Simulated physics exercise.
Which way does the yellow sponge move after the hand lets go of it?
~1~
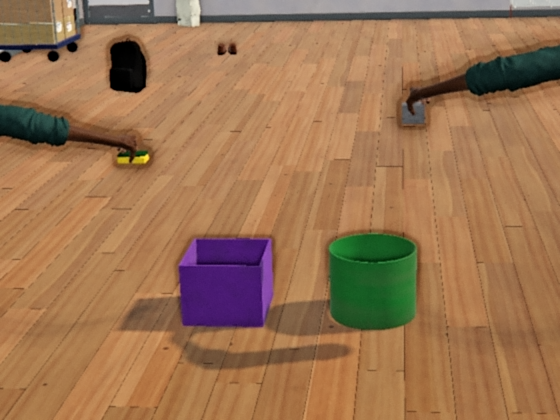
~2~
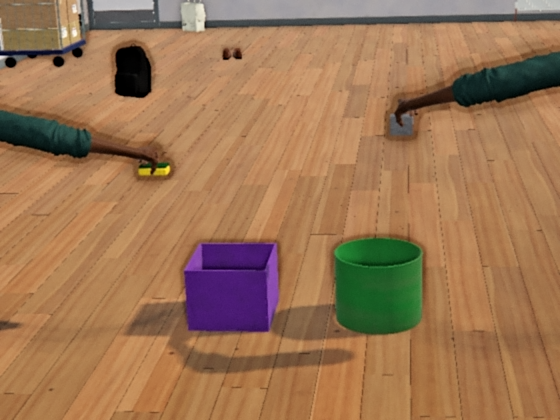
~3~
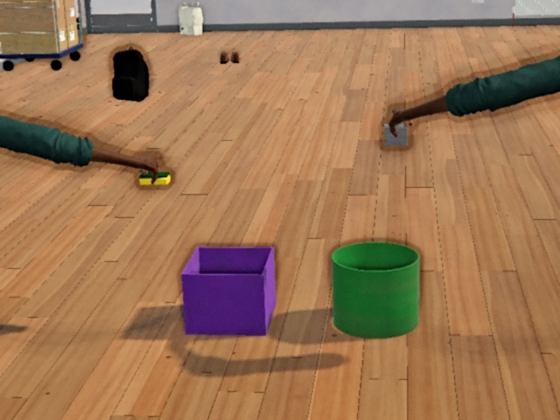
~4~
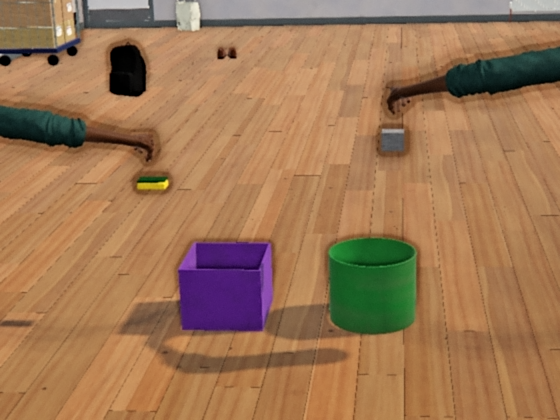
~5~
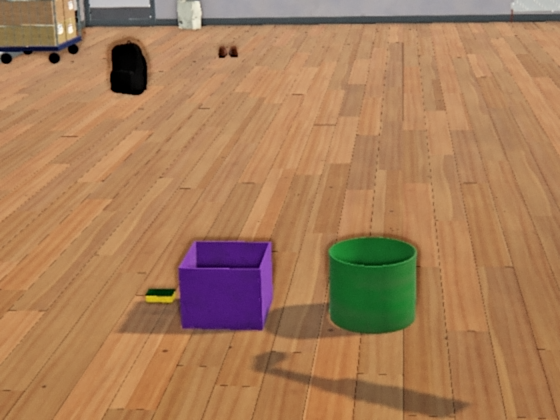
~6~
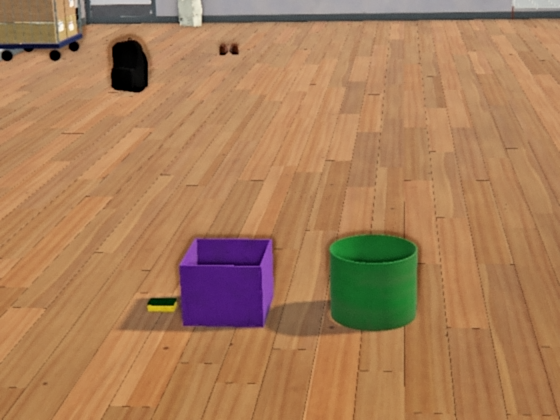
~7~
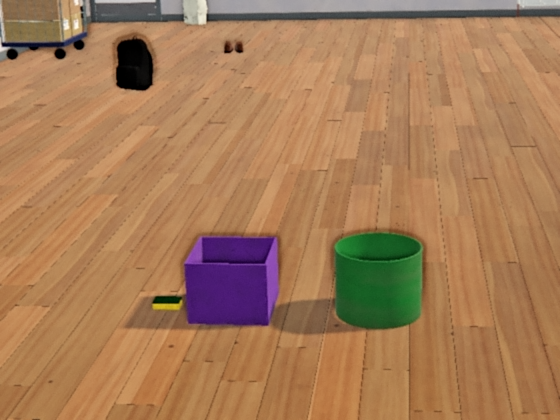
The yellow sponge moves down, coming to rest on the floor just left of the purple crate.
